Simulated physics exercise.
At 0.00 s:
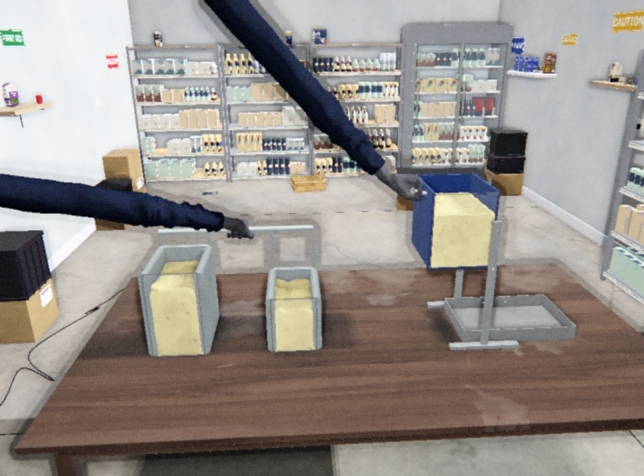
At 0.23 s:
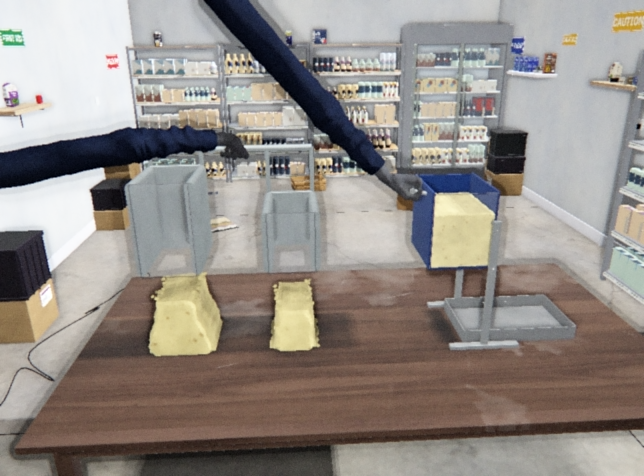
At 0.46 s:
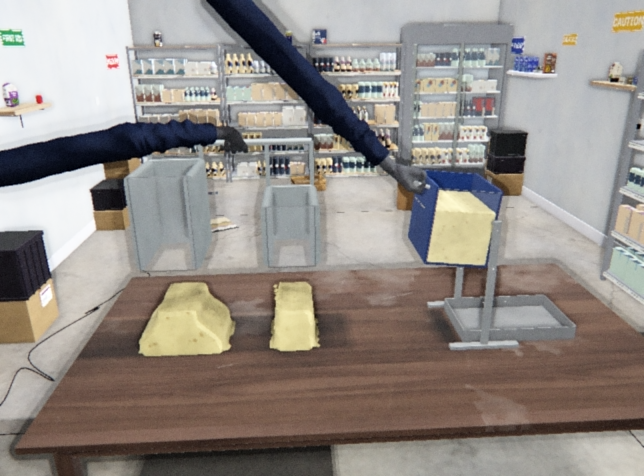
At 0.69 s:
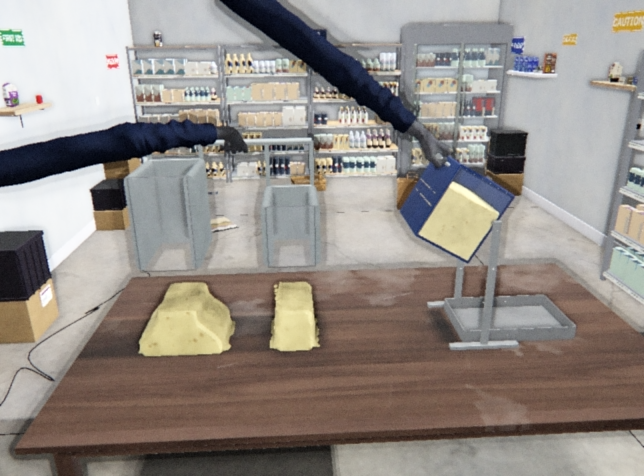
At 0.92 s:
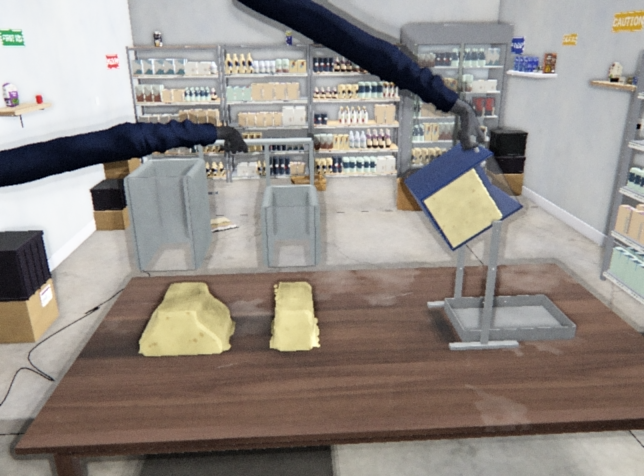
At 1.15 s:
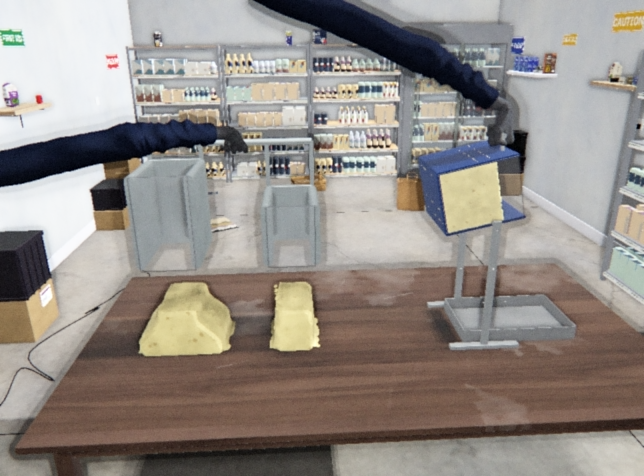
At the start, two dark-sleeved arms reach over a wooden table holding two grey moulds and a blue tub, all filled with pale yellow mash. The left arm lifts the moulds away and the uncovered blocks slump, the left one spreading wider, then the right arm tilts the tub steeply rightward.
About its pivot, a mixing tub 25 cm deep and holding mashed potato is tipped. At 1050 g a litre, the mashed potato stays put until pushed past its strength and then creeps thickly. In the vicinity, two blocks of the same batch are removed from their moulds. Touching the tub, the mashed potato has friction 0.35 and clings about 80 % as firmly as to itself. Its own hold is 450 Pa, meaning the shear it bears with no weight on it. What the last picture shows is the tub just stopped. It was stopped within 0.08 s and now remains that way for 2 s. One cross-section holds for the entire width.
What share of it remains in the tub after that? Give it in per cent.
100 %.
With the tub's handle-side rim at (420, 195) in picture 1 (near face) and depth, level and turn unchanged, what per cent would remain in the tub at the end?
Some 100 per cent, I reckon.
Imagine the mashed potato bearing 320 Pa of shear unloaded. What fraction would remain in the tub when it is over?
Roughly 100 per cent.
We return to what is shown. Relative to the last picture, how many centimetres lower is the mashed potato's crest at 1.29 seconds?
About 0 cm.
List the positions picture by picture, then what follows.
Handle-side rim at (436, 194), tilt 0 degrees; highest point of the mashed potato at (441, 215); test blocks 26 cm, 17 cm high (left to right), in the first picture.
Handle-side rim at (436, 194), tilt 0 degrees; highest point of the mashed potato at (441, 215); test blocks 21 cm, 16 cm high (left to right), in the second picture.
Handle-side rim at (440, 188), tilt 6 degrees; highest point of the mashed potato at (440, 210); test blocks 17 cm, 16 cm high (left to right), in the third picture.
Handle-side rim at (462, 167), tilt 30 degrees; highest point of the mashed potato at (453, 188); test blocks 17 cm, 16 cm high (left to right), in the fourth picture.
Handle-side rim at (493, 156), tilt 56 degrees; highest point of the mashed potato at (471, 171); test blocks 17 cm, 16 cm high (left to right), in the fifth picture.
Handle-side rim at (519, 157), tilt 78 degrees; highest point of the mashed potato at (493, 164); test blocks 17 cm, 16 cm high (left to right), in the sixth picture.
By 1.29 s, the tub is at 78 degrees and holds 100 %.
By 1.46 s, the tub is at 78 degrees and holds 100 %.
By 1.63 s, the tub is at 78 degrees and holds 100 %.
By 1.80 s, the tub is at 78 degrees and holds 100 %.
By 3.15 s, at the end, the tub is at 78 degrees and holds 100 %.
